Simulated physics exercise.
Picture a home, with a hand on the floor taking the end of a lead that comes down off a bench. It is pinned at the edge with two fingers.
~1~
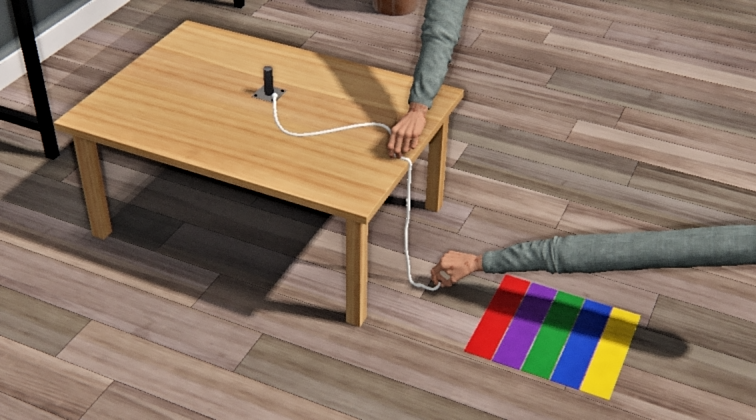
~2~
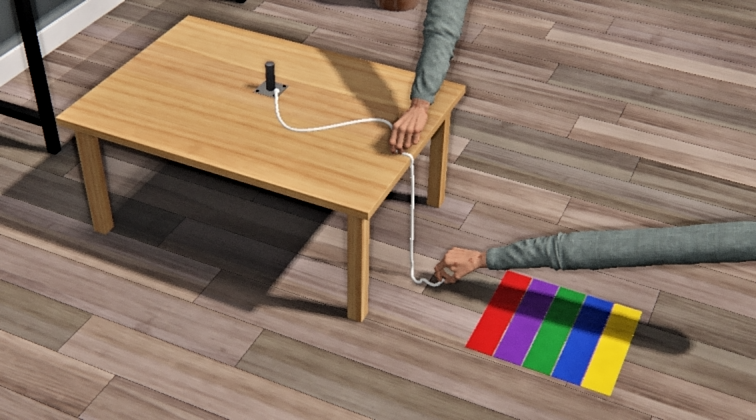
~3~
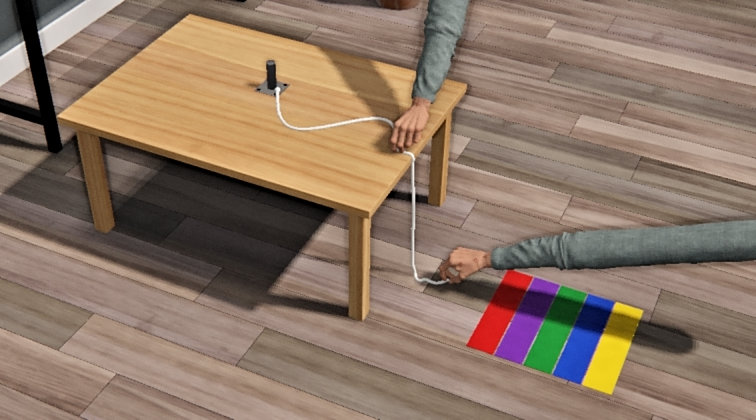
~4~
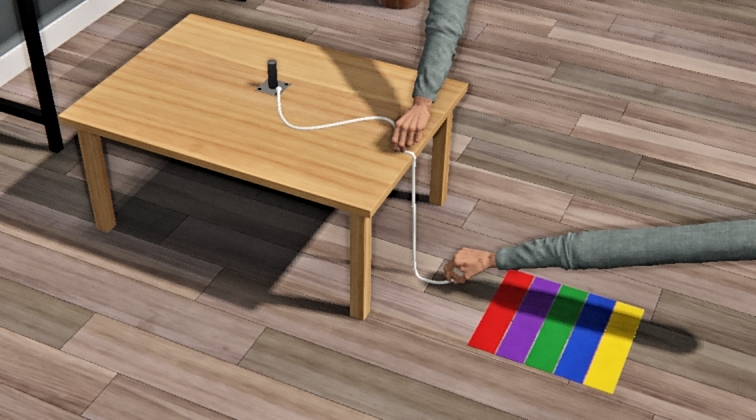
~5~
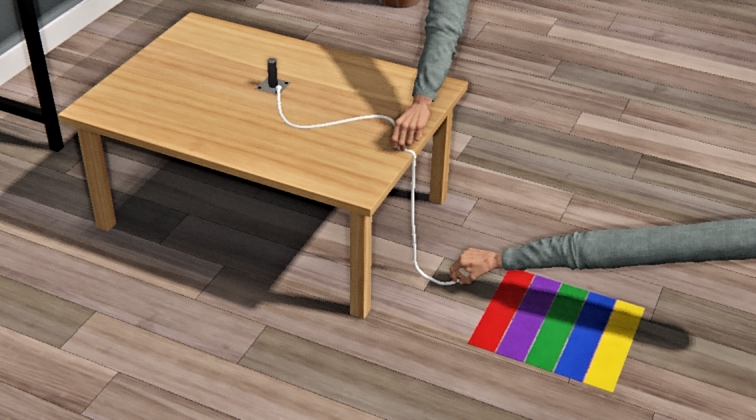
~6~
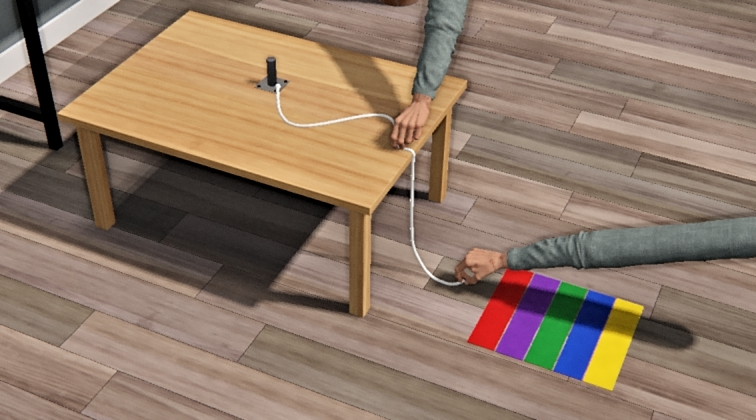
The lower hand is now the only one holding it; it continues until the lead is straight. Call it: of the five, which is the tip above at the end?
The yellow strip.
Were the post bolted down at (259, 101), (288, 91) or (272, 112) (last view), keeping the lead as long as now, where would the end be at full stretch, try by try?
Roughly (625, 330), (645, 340) and (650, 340), try by try.
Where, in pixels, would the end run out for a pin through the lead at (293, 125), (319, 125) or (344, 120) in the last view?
Approximately at (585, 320), at (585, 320) and at (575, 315), in that order.
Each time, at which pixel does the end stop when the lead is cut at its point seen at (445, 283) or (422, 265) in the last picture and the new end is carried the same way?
Pixel positions, in order: (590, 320), (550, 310).
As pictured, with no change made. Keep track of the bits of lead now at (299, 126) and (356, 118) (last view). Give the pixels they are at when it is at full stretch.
End positions: About (342, 113) and about (390, 133).
Soon after, end near (559, 311); over green.
After that, end near (596, 323); over blue.
At the stop, end near (619, 330); over yellow. The end stops over the yellow strip.
